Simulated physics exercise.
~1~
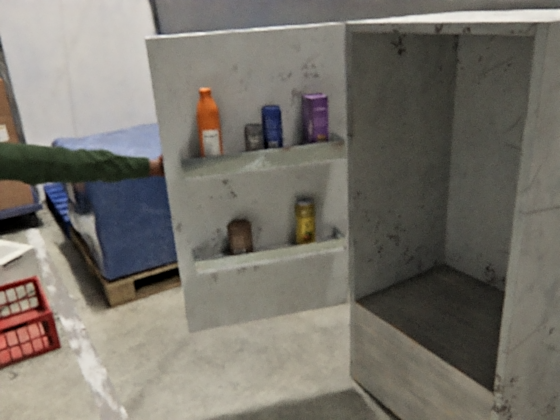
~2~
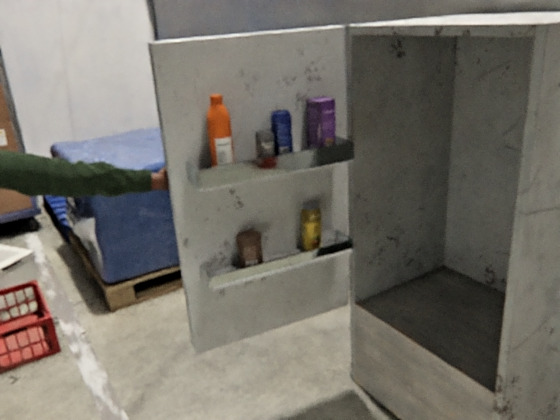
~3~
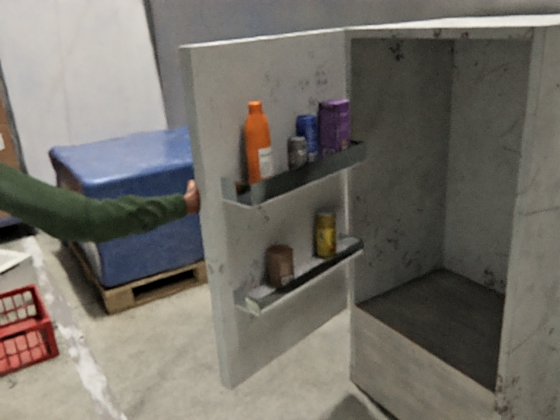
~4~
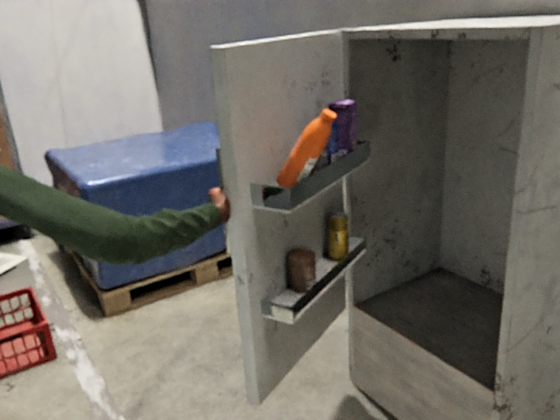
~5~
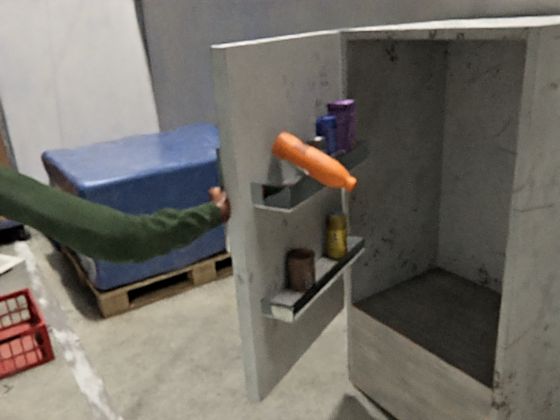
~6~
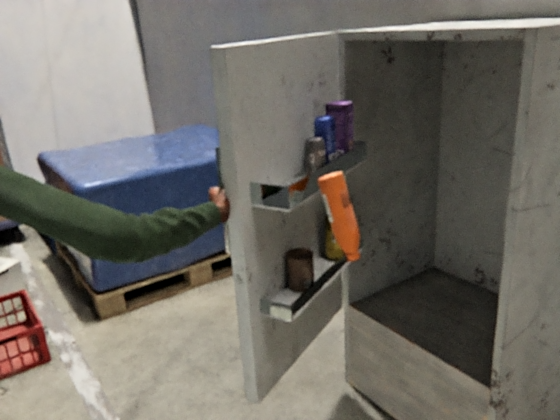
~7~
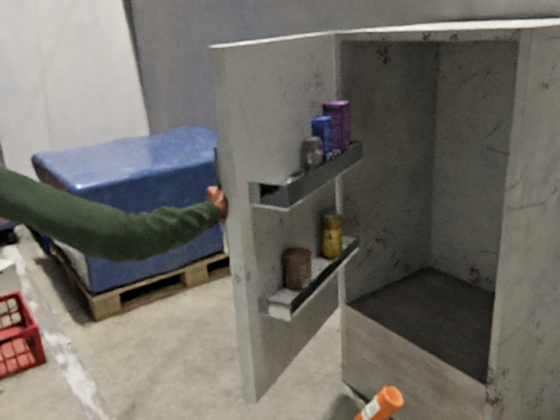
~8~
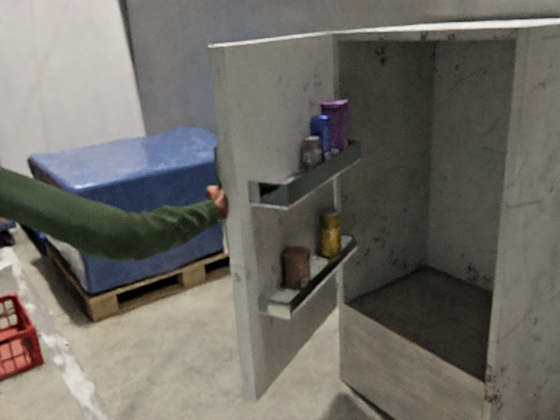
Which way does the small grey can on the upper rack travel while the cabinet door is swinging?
The grey can moves to the right, carried along on the rack as the door swings.
